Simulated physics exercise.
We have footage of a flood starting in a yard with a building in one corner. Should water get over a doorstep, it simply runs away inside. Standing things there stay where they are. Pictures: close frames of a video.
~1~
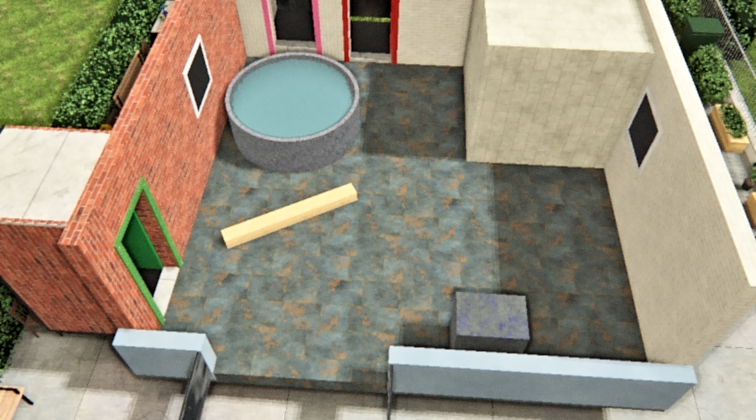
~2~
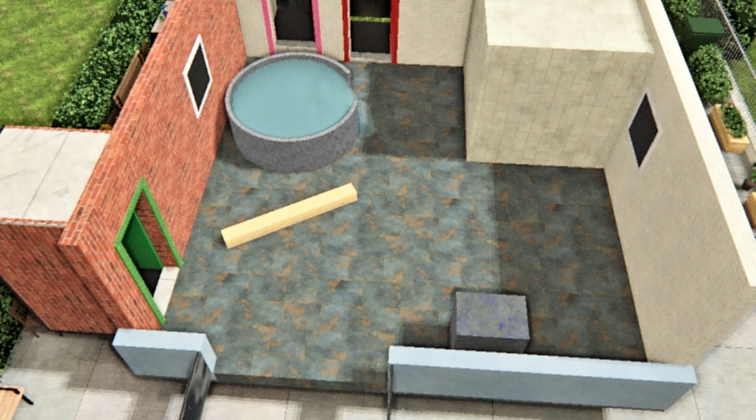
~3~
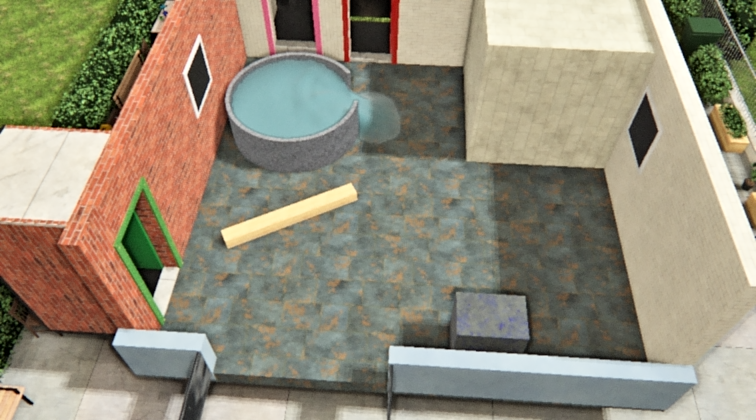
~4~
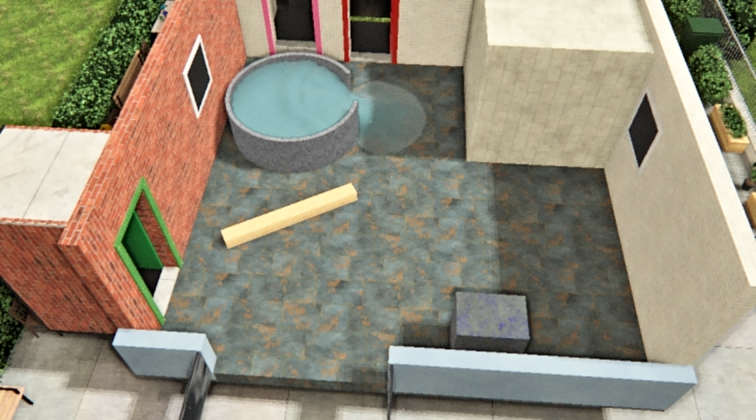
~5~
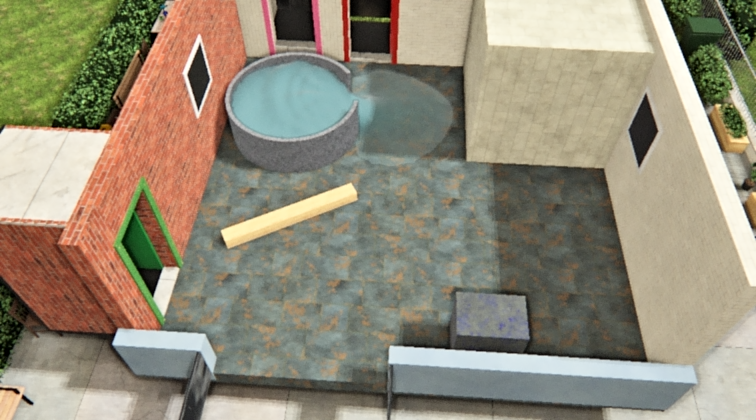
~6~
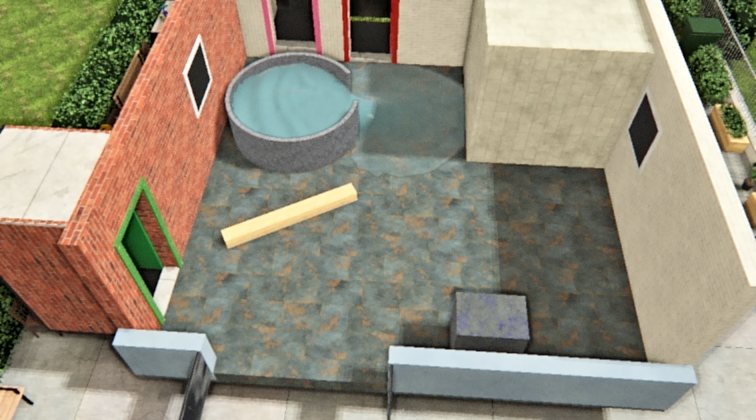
Water in the round grey pool lies still at first, beside a red brick wall in a paved yard. It then pours out through the pool's right side onto the dark paving. The thin, clear sheet fans out to the right, past the red-framed doorway, and spreads to the pale block in the corner.
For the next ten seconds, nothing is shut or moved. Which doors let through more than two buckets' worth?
Pink door: No, two buckets or less; red door: Yes, more than two; green door: No, two buckets or less.
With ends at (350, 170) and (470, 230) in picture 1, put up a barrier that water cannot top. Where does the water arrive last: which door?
My answer: The door marked green.
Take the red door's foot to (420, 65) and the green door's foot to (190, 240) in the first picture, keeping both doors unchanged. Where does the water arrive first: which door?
The flood hits the red one before any other door.
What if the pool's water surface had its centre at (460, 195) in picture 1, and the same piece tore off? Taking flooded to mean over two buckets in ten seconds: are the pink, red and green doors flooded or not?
In short, pink door comes in lower; red door comes in lower; and green door surpasses the cutoff.
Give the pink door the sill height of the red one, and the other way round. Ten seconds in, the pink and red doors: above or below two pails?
The pink door exceeds the limit and the red door remains below the limit.
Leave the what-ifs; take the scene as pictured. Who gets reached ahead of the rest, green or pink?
It's the pink door.
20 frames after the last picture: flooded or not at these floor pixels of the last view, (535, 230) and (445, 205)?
Submerged, then submerged.
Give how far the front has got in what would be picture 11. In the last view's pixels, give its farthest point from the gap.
I reckon the front has reached (499, 192) by then.
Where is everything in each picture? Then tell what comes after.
The first frame shows the pool at (293, 97) is whole and still.
In the second frame, water pours out at (355, 109) and has run to (367, 135).
In the third frame, the front is at (395, 134), out from the gap at (355, 110).
In the fourth frame, the front is at (421, 110), out from the gap at (355, 110).
In the fifth frame, the front is at (448, 105), out from the gap at (355, 110).
In the sixth frame, water pours out at (355, 110) and has run to (462, 88).
A moment on, water covers 20 % of the floor; the pink door not reached, the red door under two buckets in, the green door not reached.
Next, water covers 25 % of the floor; the pink door not reached, the red door under two buckets in, the green door not reached.
Then, water covers 50 % of the floor; the pink door wet at the sill, nothing in, the red door over two buckets in, the green door not reached.
Later, water covers 75 % of the floor; the pink door wet at the sill, nothing in, the red door far over two buckets in, the green door not reached.
In the end, water covers 95 % of the floor; the pink door wet at the sill, nothing in, the red door far over two buckets in, the green door under two buckets in.
